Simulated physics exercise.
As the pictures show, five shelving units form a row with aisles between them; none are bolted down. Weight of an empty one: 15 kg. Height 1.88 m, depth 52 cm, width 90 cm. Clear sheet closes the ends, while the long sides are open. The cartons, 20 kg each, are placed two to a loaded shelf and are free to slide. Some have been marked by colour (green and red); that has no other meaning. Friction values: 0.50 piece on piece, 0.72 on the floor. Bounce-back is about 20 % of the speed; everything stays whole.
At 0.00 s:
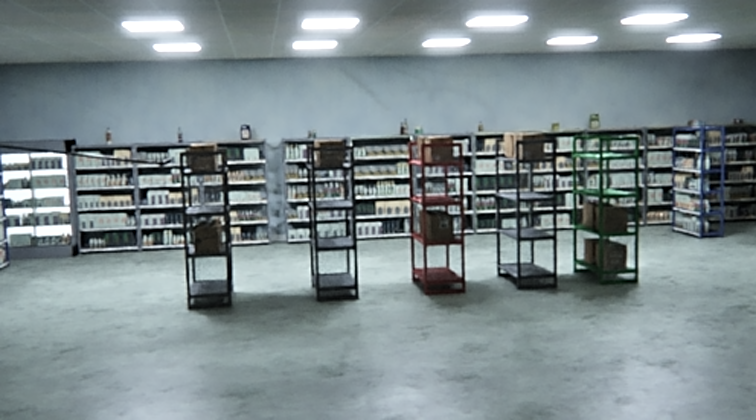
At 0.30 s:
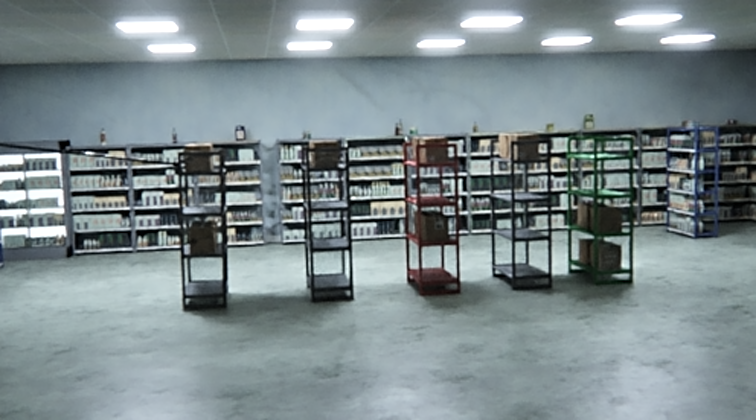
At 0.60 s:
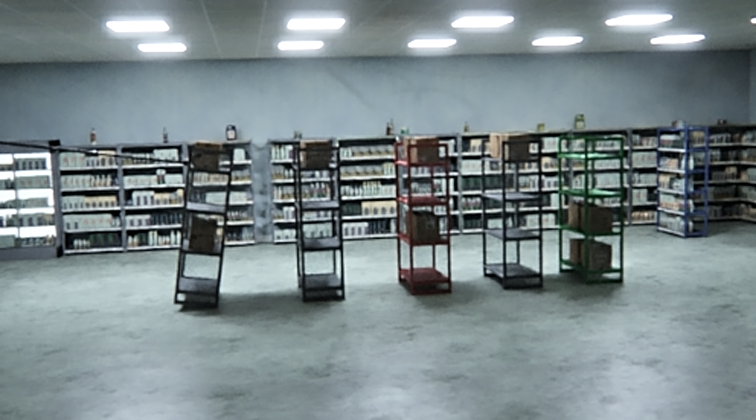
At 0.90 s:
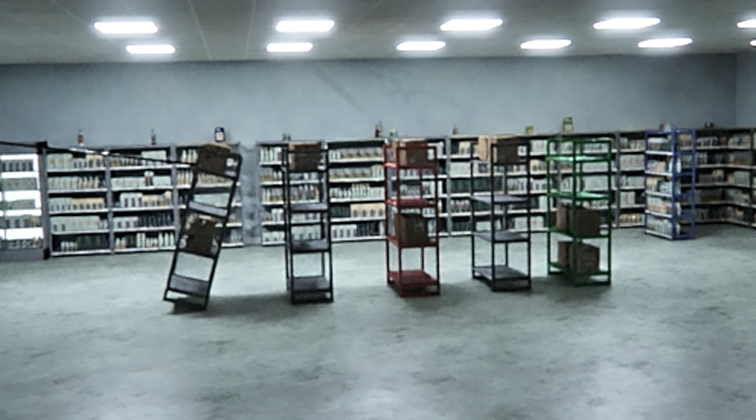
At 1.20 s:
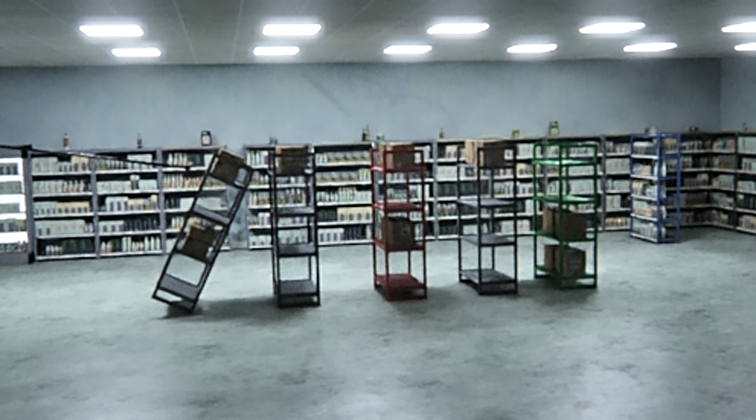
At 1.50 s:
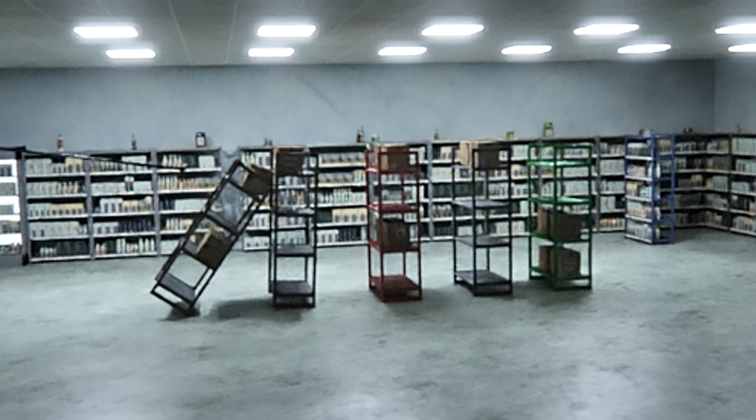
Stockroom with shelf-lined walls, a thin pole from the left pushing the leftmost of five shelving units into a steep rightward lean.
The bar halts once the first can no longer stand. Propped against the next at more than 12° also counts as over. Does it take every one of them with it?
Looks like they each fall.
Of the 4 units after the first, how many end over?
4.
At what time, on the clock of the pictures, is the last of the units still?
That happens at roughly 5.0 seconds.
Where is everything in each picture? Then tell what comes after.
In the first frame (each place is the centre of the face we see best; the camera pans a little), pole end (161, 164) 18 cm from the first unit; red unit (444, 219); green unit (619, 211); the others all in place.
In the second frame, pole end (175, 164) pushing; green unit (614, 211).
In the third frame, pole end (185, 163) pushing; green unit (604, 211); the others all in place.
In the fourth frame, pole end (192, 164) pushing; green unit (592, 214); the others all in place.
In the fifth frame, pole end (187, 168) stopped; green unit (579, 217); the others all in place.
In the sixth frame, pole end (182, 169) stopped; green unit (573, 218); red unit (400, 227); steepest lean 3°, the unit at (296, 231); one has shifted.
By 2.20 s, 4 cartons spilt or dropped; 1 of the 4 other units over.
By 3.40 s, 8 cartons spilt or dropped; 3 of the 4 other units over; red unit tilted 37°.
By 4.30 s, 14 cartons spilt or dropped; 4 of the 4 other units over; green unit tilted 69°; red unit tilted 63°.
When it is over (5.1 s), 16 cartons spilt or dropped; 4 of the 4 other units over; green unit lying flat; red unit tilted 67°. Not one is left standing. In pixels of the last frame, middles, green unit near (649, 259), red unit near (462, 245).
